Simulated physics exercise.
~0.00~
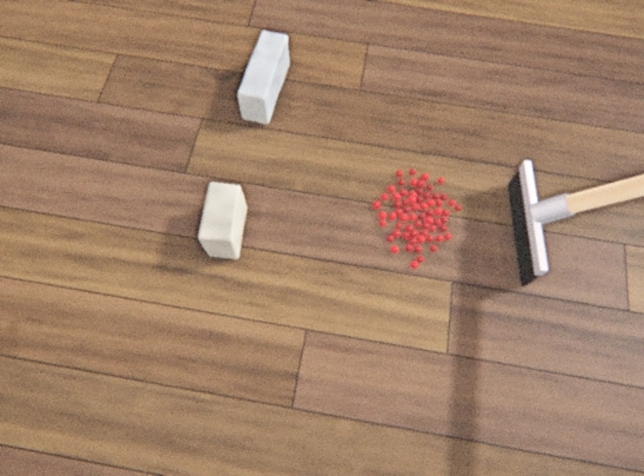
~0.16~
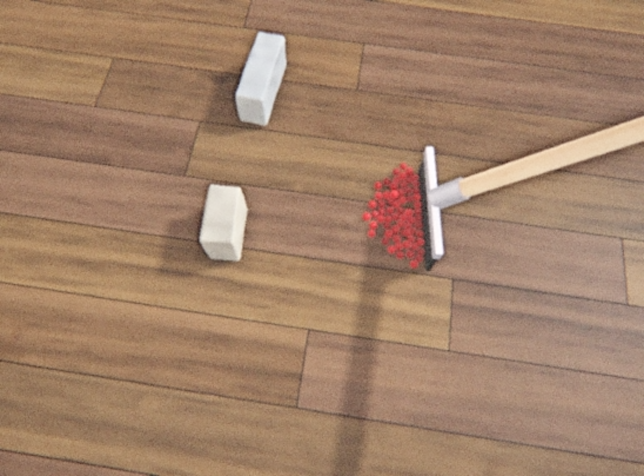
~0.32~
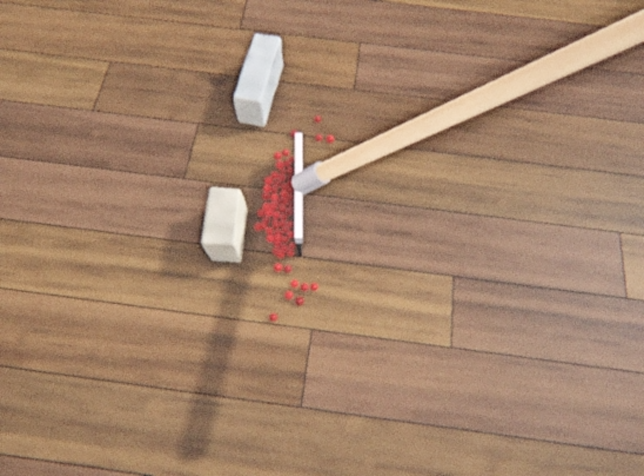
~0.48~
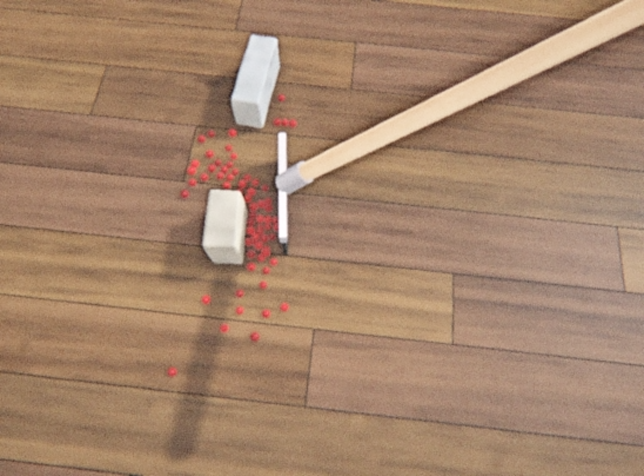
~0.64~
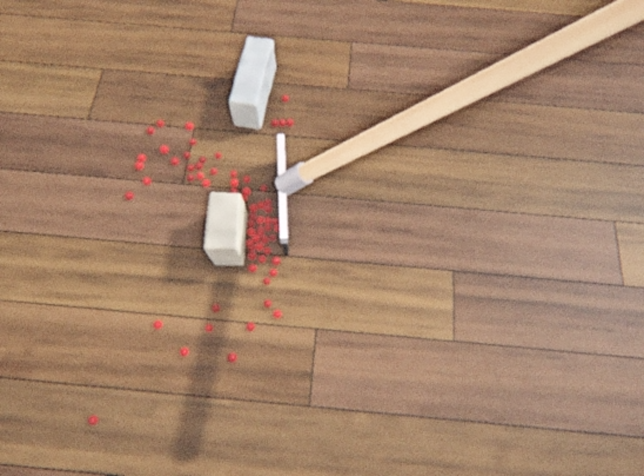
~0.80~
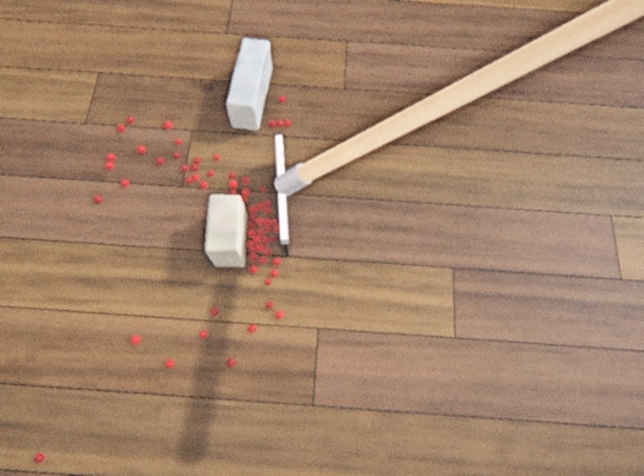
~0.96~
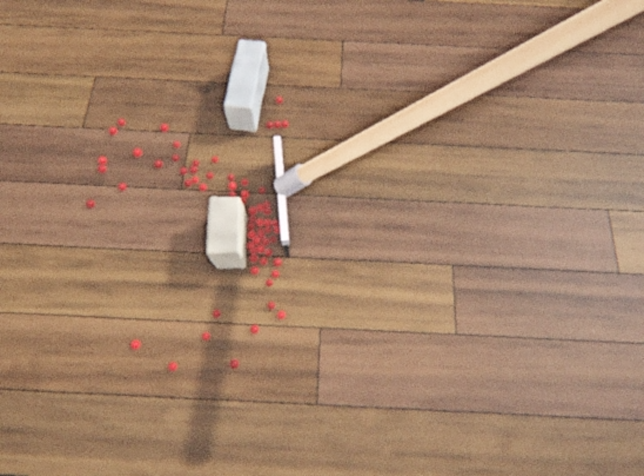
A wood-plank floor is seen from above at a slant, the view drifting slightly. Two fixed blocks stand at the left, a pale grey one farther off and a cream one nearer, with a loose patch of small red cranberries to their right and a squeegee with a wooden handle beyond it. The squeegee sweeps left, bunching the berries against its blade and pushing them toward the blocks. Some spill past the blade's ends, then it stops just short of the cream block. Berries scatter leftward through the gap and around the near block, while many stay packed before it.
